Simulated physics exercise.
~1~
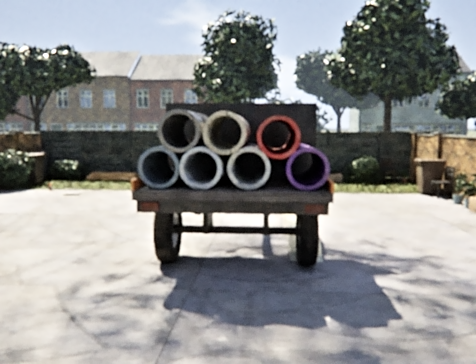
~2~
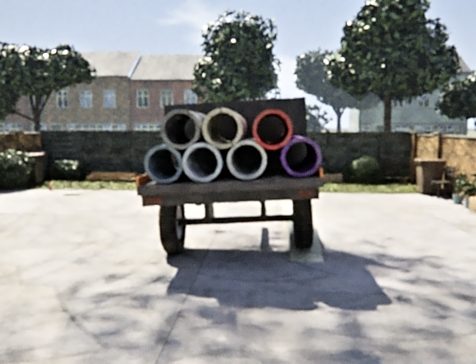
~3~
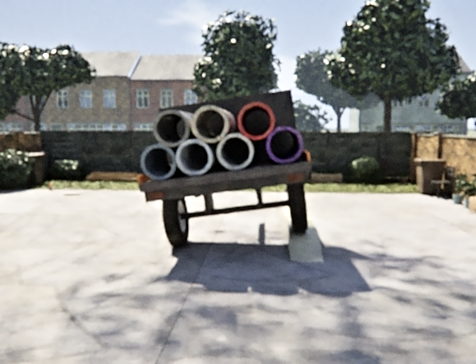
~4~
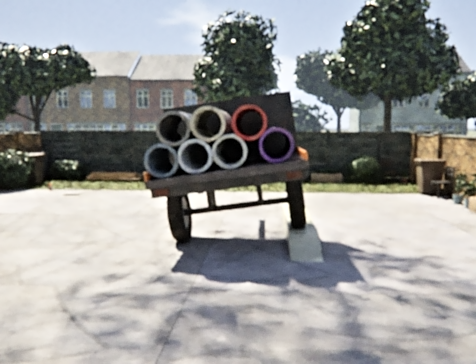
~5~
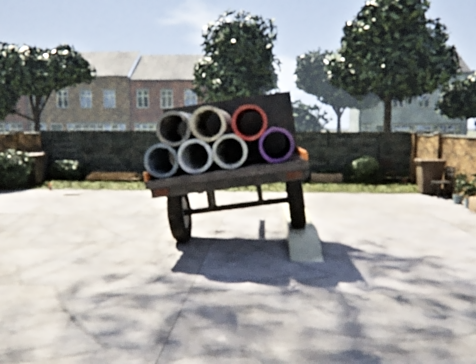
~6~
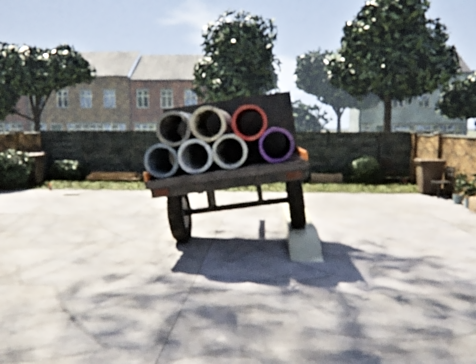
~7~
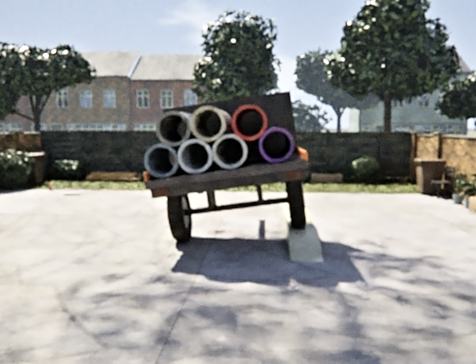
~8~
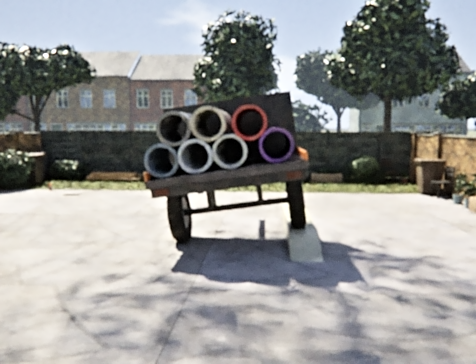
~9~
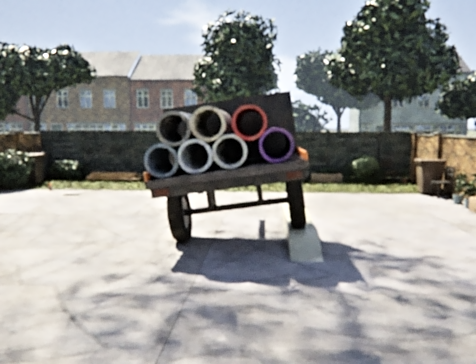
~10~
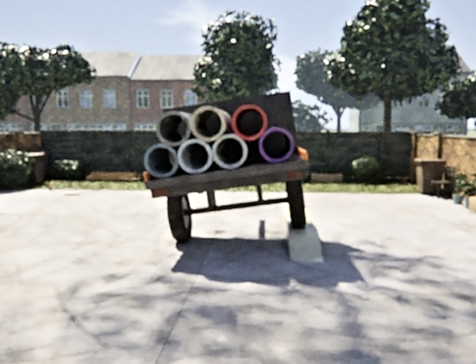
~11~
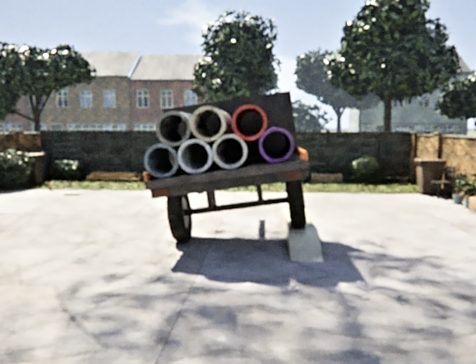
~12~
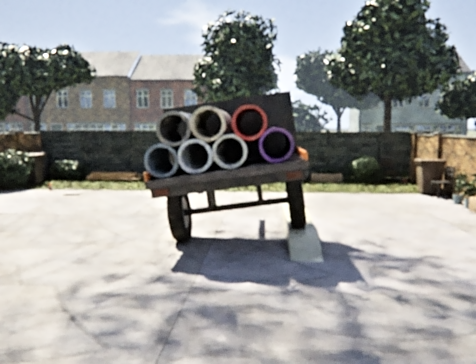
To begin with, a flat trailer seen from behind carries seven hollow pipes, stacked with four on the bed and three on top, the red one at the upper right and the purple one at the lower right. The trailer's right wheel then climbs a pale ramp, and the bed tilts down toward the left. As it tips, the pipes shift slightly left with it, and the red and purple ones roll a little. The trailer stops with its right side raised. The stack holds its shape, and every pipe, including red and purple, remains aboard and still.
